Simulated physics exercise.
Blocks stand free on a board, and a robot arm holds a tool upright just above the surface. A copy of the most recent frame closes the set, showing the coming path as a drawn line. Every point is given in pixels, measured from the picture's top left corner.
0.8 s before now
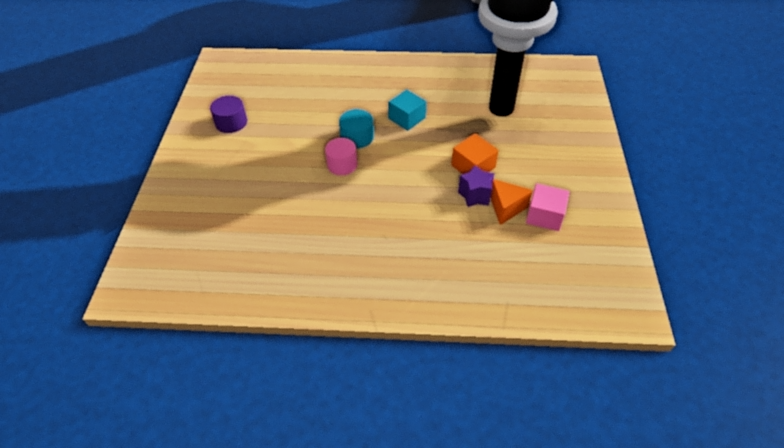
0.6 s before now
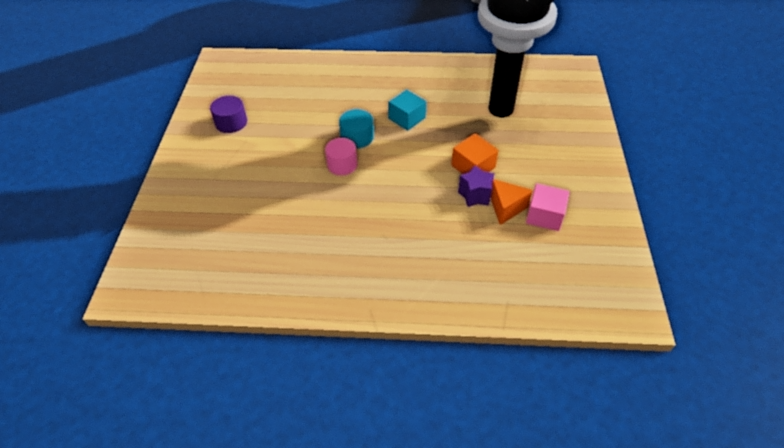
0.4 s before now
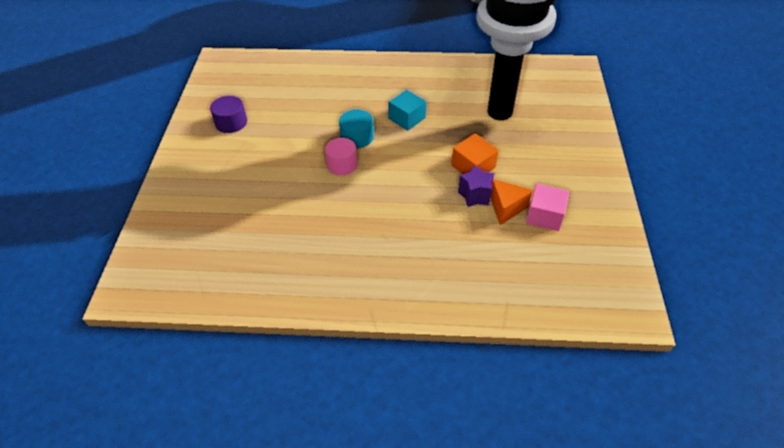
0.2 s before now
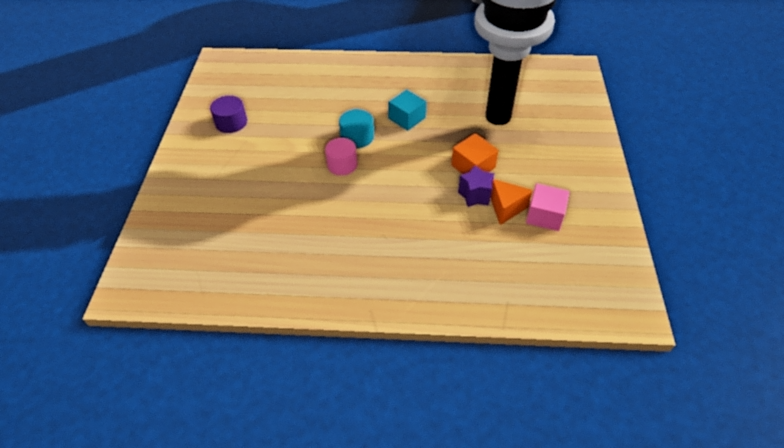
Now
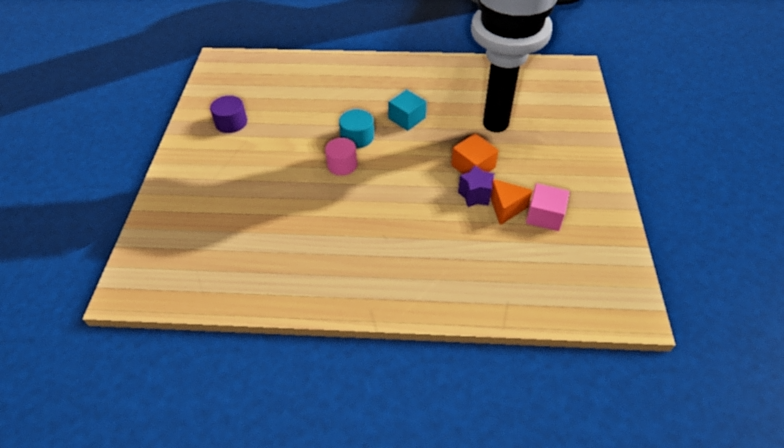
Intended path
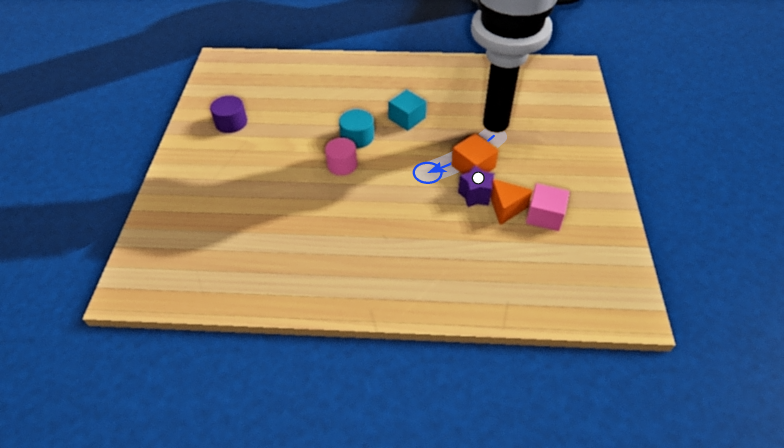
A robot arm holds a black upright tool over the upper right of a pale wooden board on a blue surface, seen from above at an angle. A purple cylinder sits at the left, teal and pink blocks near the middle, and an orange block, purple star, orange triangle and pink cube at the right. The tool slides slightly down and left toward the orange block, while the blocks and camera stay still.
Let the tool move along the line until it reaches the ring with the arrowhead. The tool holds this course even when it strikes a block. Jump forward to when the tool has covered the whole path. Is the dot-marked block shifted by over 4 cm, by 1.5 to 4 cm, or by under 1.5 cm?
The answer is 1.5 to 4 cm.
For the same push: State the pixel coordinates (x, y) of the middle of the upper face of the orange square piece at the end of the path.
It should be at about (451, 173).
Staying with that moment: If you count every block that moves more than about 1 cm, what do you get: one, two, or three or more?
Going by the path, two blocks will move.
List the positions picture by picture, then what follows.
In the first frame, lower end of the tool at (501, 110), tops of blocks, orange square piece at (476, 148), purple star at (478, 178), orange triangular block at (510, 192).
In the second frame, tool at (501, 110), blocks as before.
In the third frame, tool at (500, 113), blocks as before.
In the fourth frame, tool at (498, 118), blocks as before.
In the fifth frame, tool at (496, 125), orange square piece at (476, 148), purple star at (478, 178), orange triangular block at (510, 192).
The drawn path runs from (494, 136) over (476, 150) and (453, 163) to (428, 173); the dot is on the purple star.
One third of the way, tool at (477, 139); orange square piece at (471, 154), turned 15° anticlockwise; purple star at (478, 182).
Two thirds of the way, tool at (453, 152); orange square piece at (459, 168), turned 55° anticlockwise; purple star at (478, 190), turned 40° anticlockwise.
At the end, tool at (428, 162); orange square piece at (451, 173), turned 85° anticlockwise; purple star at (478, 192), turned 50° anticlockwise; orange triangular block not moved.
